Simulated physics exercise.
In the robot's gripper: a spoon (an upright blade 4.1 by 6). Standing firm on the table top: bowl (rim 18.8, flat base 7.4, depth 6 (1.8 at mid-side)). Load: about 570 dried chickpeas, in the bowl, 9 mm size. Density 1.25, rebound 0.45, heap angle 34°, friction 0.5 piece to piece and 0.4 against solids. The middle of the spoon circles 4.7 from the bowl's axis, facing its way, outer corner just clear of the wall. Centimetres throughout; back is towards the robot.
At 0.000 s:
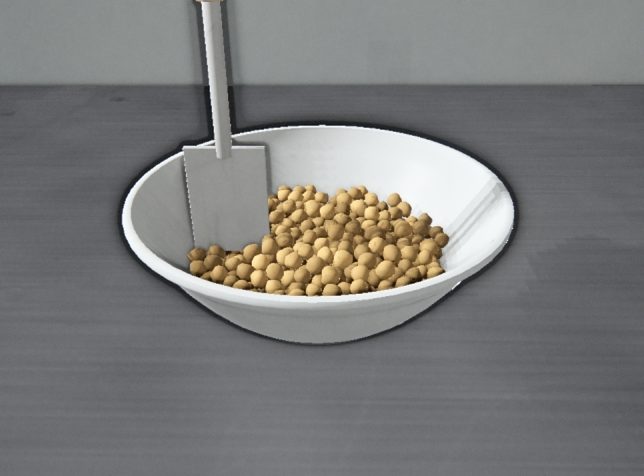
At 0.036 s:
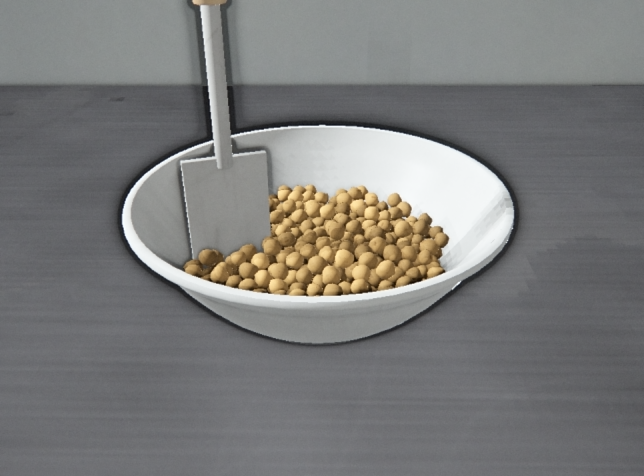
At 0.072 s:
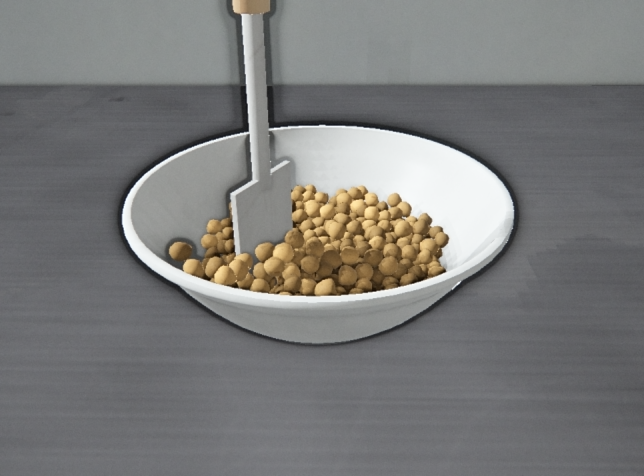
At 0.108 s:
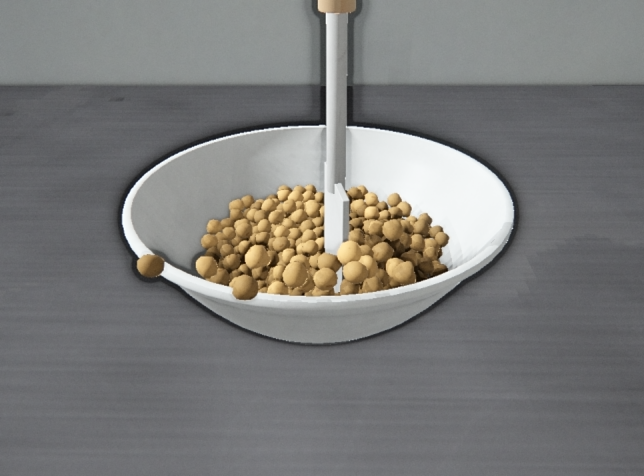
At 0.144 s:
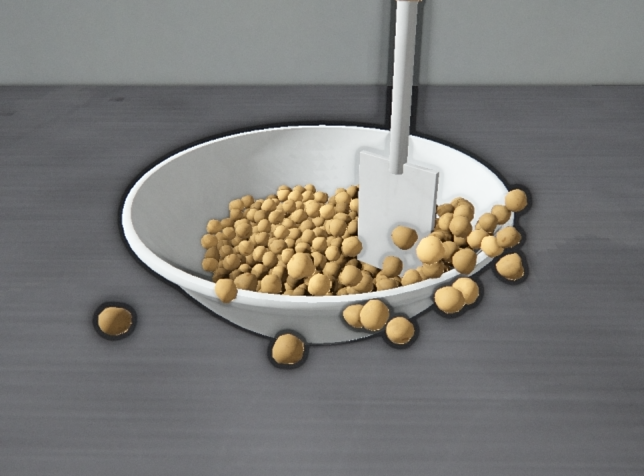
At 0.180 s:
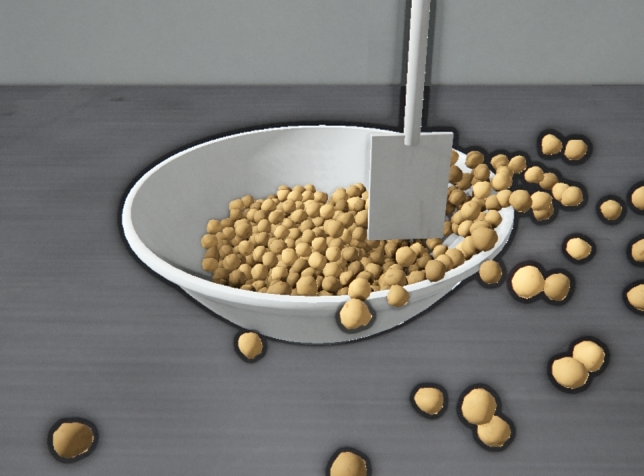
A flat white spatula sweeps left to right through chickpeas in a white bowl, scattering some over the rim onto the grey table.
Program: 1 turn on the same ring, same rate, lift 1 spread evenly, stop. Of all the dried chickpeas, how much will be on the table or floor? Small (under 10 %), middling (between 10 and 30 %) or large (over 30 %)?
On the table or floor the share is middling, between 10 and 30 %.
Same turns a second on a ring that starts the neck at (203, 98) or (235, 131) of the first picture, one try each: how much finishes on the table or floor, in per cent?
Some 0 and 25 per cent.
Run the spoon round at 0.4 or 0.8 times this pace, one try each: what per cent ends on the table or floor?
Some 0 and 15 per cent.
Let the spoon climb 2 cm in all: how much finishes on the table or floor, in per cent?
About 10 per cent.
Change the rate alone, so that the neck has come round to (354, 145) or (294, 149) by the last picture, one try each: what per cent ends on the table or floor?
Some 5 and 0 per cent.
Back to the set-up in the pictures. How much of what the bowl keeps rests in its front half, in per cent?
About 45 per cent.
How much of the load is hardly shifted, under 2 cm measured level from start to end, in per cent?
Some 65 per cent.
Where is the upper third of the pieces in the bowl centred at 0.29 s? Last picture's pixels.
At about (297, 206).
By 0.23 s, 245° round, highest piece 10 above the table; 515 in the bowl, 4 on the table or floor, 48 in flight or on the tool.
By 0.29 s, 306° round, highest piece 10 above the table; 492 in the bowl, 28 on the table or floor, 47 in flight or on the tool.
By 0.51 s, 0° round, highest piece 4 above the table; 460 in the bowl, 106 on the table or floor, 1 in flight or on the tool.
By 1.21 s, 0° round, highest piece 4 above the table; 460 in the bowl, 107 on the table or floor.
Final count, 460 in the bowl, 107 on the table or floor. That is 19 % on the table or floor.
